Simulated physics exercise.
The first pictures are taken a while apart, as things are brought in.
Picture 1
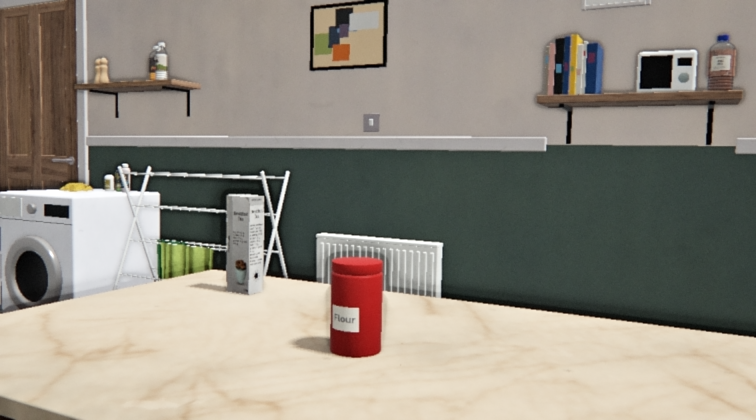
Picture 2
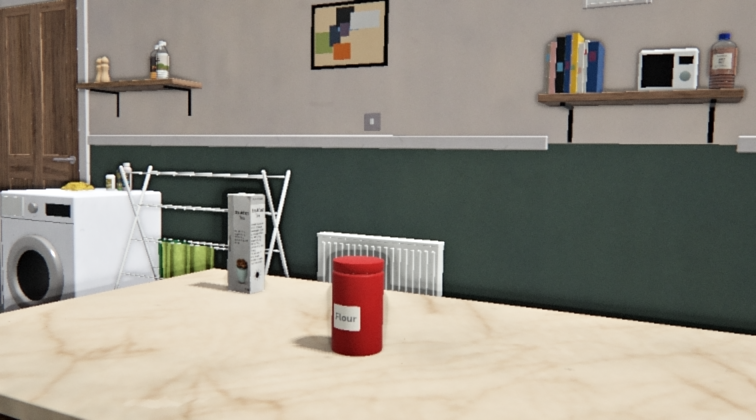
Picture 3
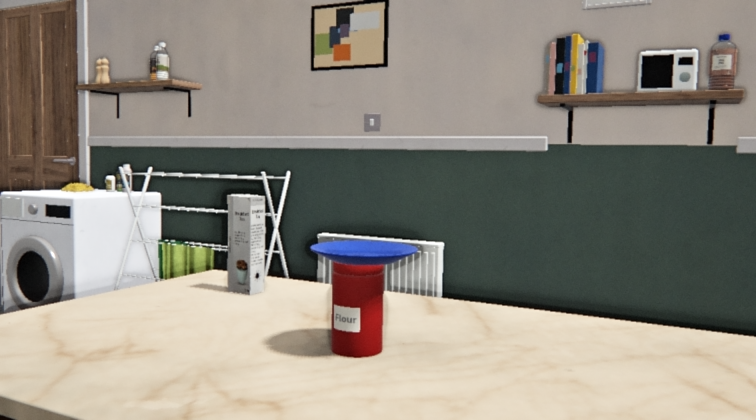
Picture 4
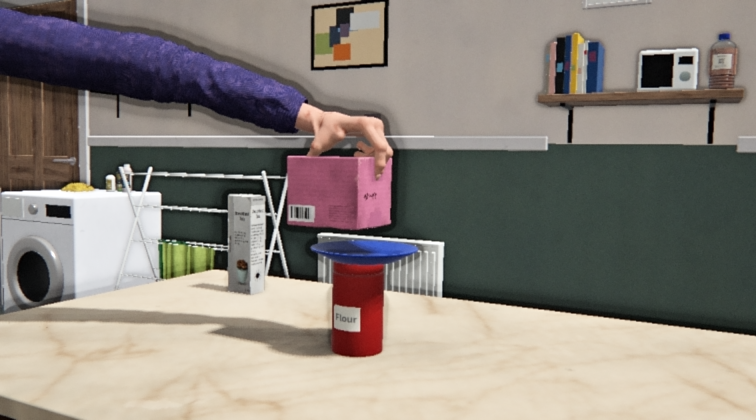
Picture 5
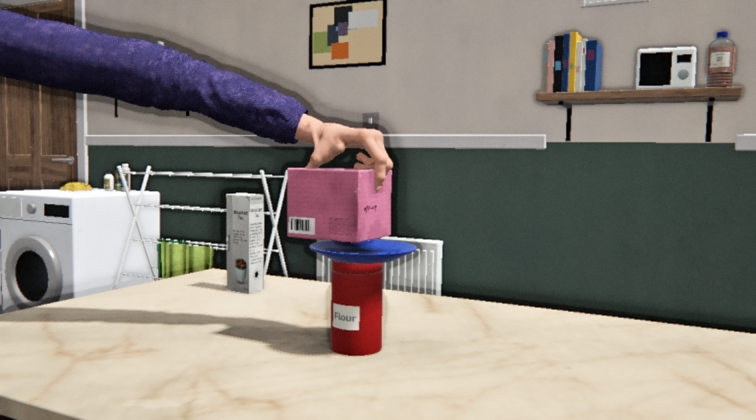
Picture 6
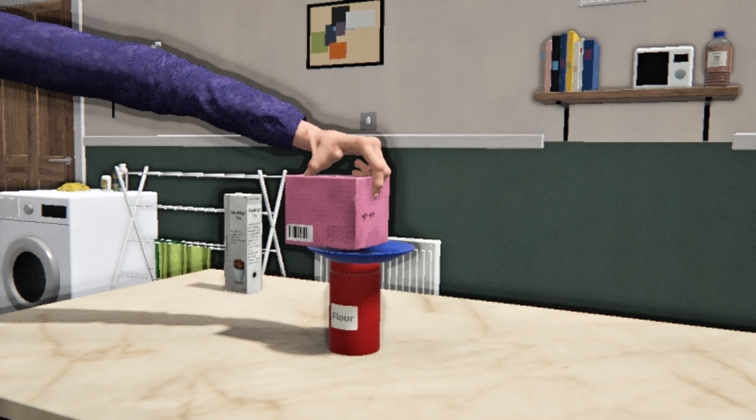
Kitchen table with a red flour jar, a blue plate appearing on top, and a hand lowering a pink box onto it.
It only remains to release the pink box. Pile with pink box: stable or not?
I'd say it stays put.
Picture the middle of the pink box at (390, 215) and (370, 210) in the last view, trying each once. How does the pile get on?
Lab note - try 1: No collapse; try 2: No collapse.
Then, 0.20 s on from there, no change.
Then, 0.50 s on from there, pink box resting near (338, 210).
In the end, all 4 unmoved. At the end, from the last picture's camera, pink box near (338, 210). The pile stays up.
